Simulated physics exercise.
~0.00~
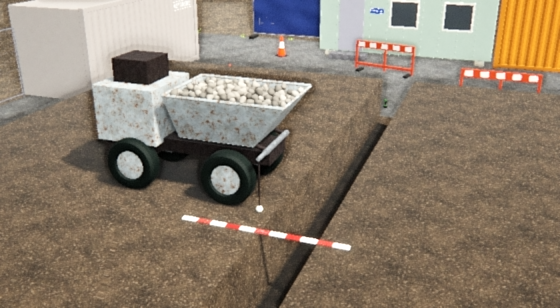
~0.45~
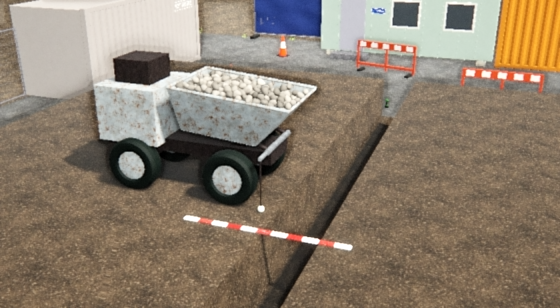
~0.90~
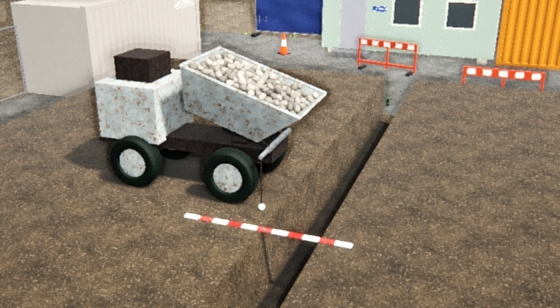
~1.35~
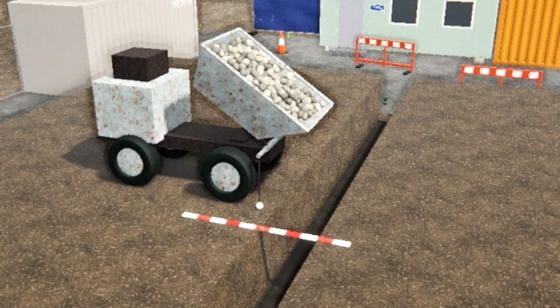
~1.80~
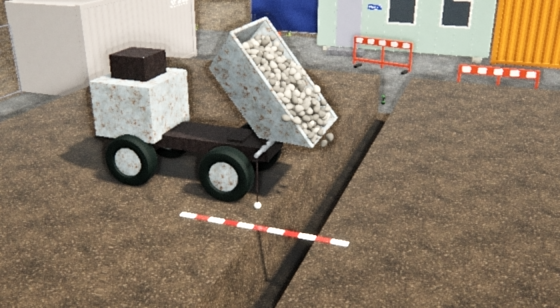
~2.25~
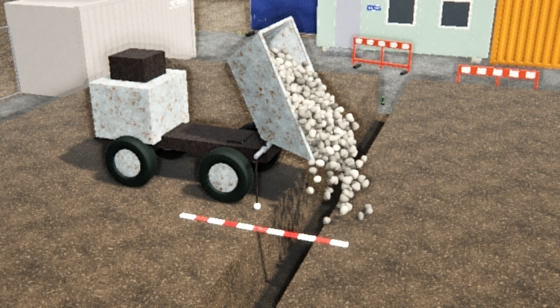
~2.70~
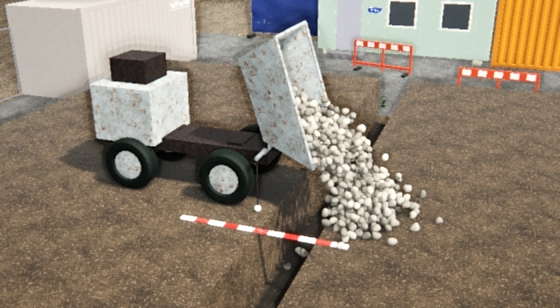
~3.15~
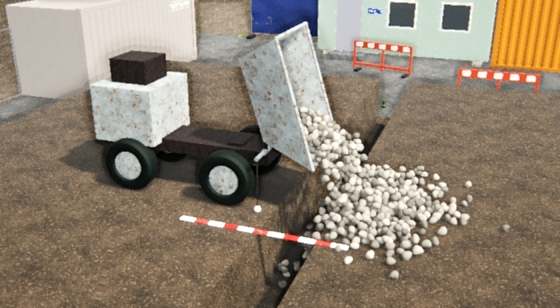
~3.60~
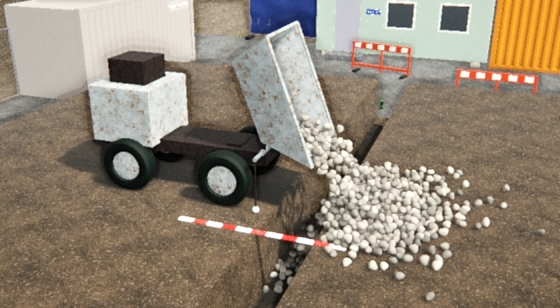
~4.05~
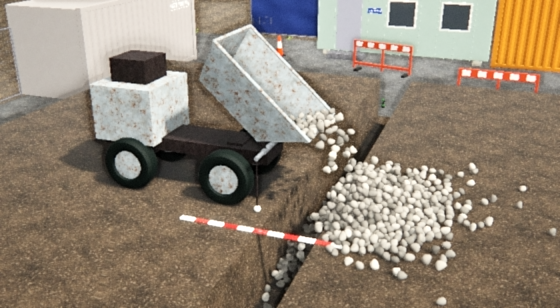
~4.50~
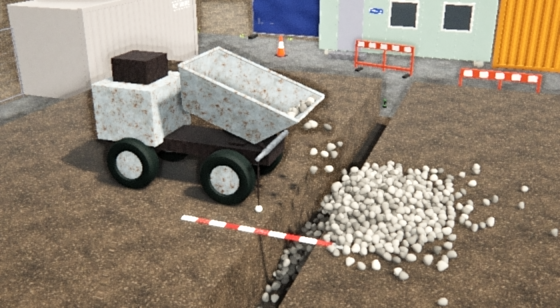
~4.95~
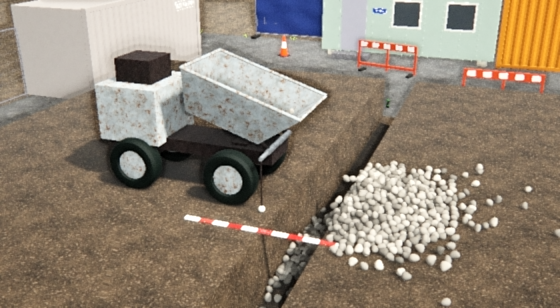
On a dirt building site, a small dumper parked beside a narrow trench tipped up its speckled body and poured pale rounded stones to the right, leaving some in the trench and most heaped beyond it, before the nearly emptied body lowered partway and stayed tilted.
